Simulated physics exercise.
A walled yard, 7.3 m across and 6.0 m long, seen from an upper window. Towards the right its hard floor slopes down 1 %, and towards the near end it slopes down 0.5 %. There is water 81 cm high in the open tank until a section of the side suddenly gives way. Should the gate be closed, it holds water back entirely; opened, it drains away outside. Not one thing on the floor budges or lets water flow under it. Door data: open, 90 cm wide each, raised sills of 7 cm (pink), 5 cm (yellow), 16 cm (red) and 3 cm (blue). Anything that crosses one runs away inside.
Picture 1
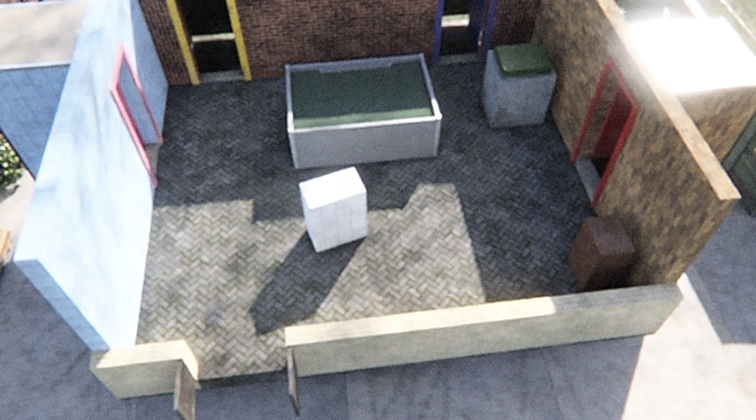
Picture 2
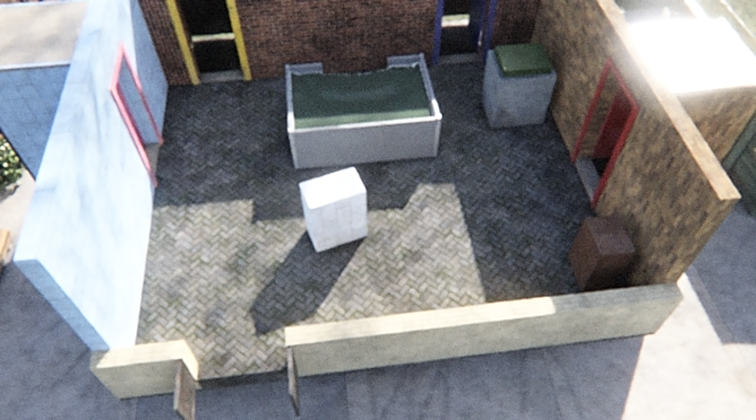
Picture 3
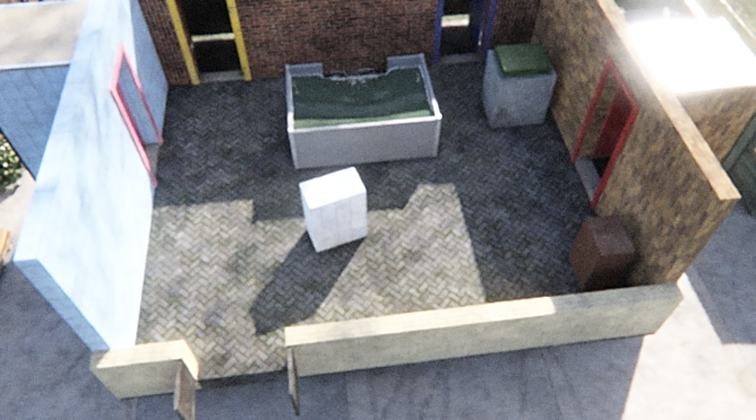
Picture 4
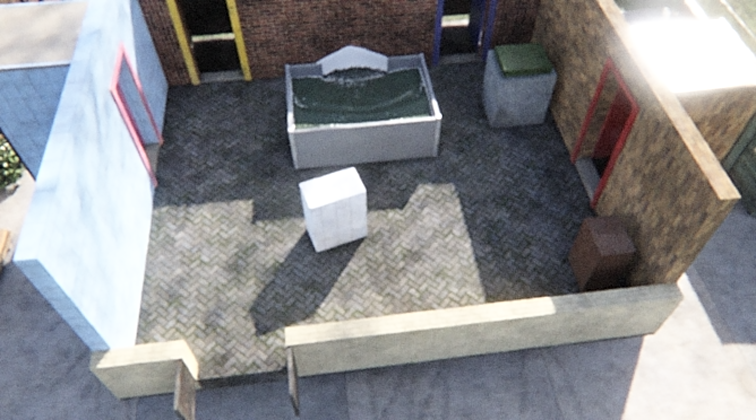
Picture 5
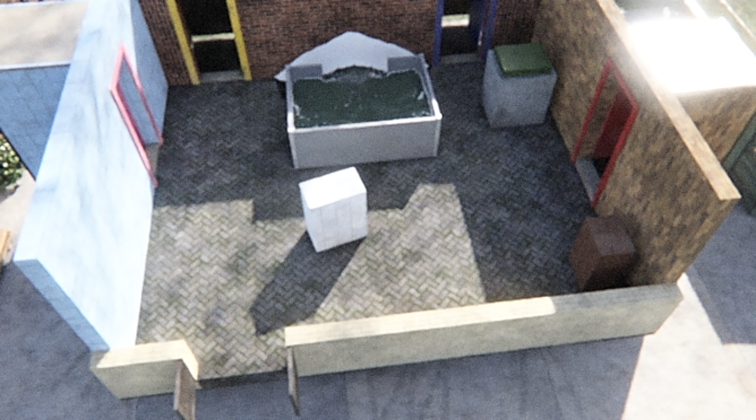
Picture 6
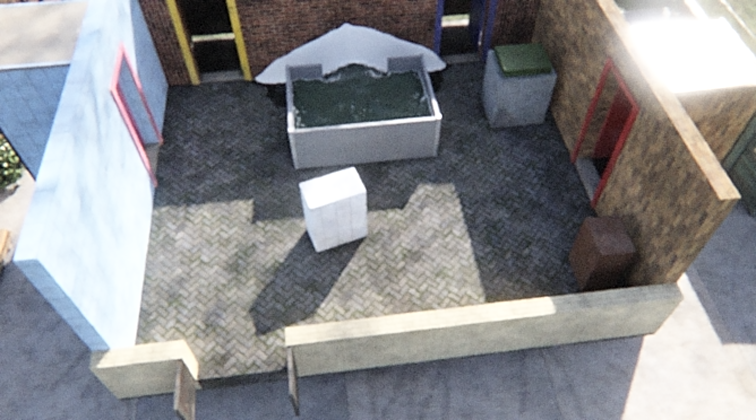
Water pouring through a gap in the far side of an open grey tank, spreading across the paving towards the brick wall.
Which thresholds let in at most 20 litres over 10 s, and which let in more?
At the end, the pink door will most likely bust the limit. The yellow door will most likely bust the limit. The red door will most likely respect the limit. The blue door will most likely bust the limit.
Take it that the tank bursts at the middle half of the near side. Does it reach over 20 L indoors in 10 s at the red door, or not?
So, red door: Within bounds.
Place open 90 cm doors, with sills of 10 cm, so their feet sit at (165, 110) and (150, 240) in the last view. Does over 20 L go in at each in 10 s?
In turn: Beyond it, short of it.
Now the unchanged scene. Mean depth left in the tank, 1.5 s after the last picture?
Roughly 39 centimetres.
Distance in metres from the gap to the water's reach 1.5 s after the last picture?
Distance: Approx. 4.4 m.
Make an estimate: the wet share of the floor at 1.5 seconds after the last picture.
About 35 per cent.
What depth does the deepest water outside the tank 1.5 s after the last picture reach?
Max depth: About 44 centimetres.
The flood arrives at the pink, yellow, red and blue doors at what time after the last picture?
Doors: Pink 1.0 s / yellow 0.2 s / red 1.6 s / blue 0.1 s.
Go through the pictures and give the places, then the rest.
The first picture shows still water, 81 cm deep, in the open tank at (360, 95).
In the second picture, the front is at a hidden place, 0.7 m from the gap on the open tank's far side; 0.3 m2 of floor is under water; 81 cm left at the back of the open tank.
In the third picture, the front is at a hidden place, 0.9 m from the gap on the open tank's far side; 1.0 m2 of floor is under water; 79 cm left at the back of the open tank.
In the fourth picture, water pours out on the open tank's far side and has run 1.3 m, to a hidden place; typically 22 cm deep outside, 71 cm at the open tank's back.
In the fifth picture, water pours out on the open tank's far side and has run 1.7 m, to (276, 79); typically 19 cm deep outside, 69 cm at the open tank's back.
In the sixth picture, the front is at (255, 80), 2.1 m from the gap on the open tank's far side; 2.3 m2 of floor is under water; 68 cm left at the back of the open tank.
Then, 0.7 s after the last picture water covers 20 % of the floor and is deepest (58 cm) near (351, 77); pink door not reached, yellow door 7 cm at the sill, 0 L in, red door not reached, blue door 9 cm at the sill, 3 L in.
Then, 1.5 s after the last picture water covers 35 % of the floor and is deepest (44 cm) near (539, 92); pink door 16 cm at the sill, 9 L in, yellow door 7 cm at the sill, 1 L in, red door not reached, blue door 8 cm at the sill, 14 L in.
Then, 2.8 s after the last picture water covers 55 % of the floor and is deepest (30 cm) near (503, 95); pink door 11 cm at the sill, 37 L in, yellow door 10 cm at the sill, 6 L in, red door 4 cm at the sill, 0 L in, blue door 14 cm at the sill, 31 L in.
Then, 5.3 s after the last picture water covers 90 % of the floor and is deepest (18 cm) near (503, 95); pink door 8 cm at the sill, 52 L in, yellow door 7 cm at the sill, 34 L in, red door 2 cm at the sill, 0 L in, blue door 13 cm at the sill, 164 L in.
Then, 9.3 s after the last picture water covers 95 % of the floor and is deepest (12 cm) near (527, 87); pink door 4 cm at the sill, 53 L in, yellow door 5 cm at the sill, 50 L in, red door 4 cm at the sill, 0 L in, blue door 8 cm at the sill, 280 L in.
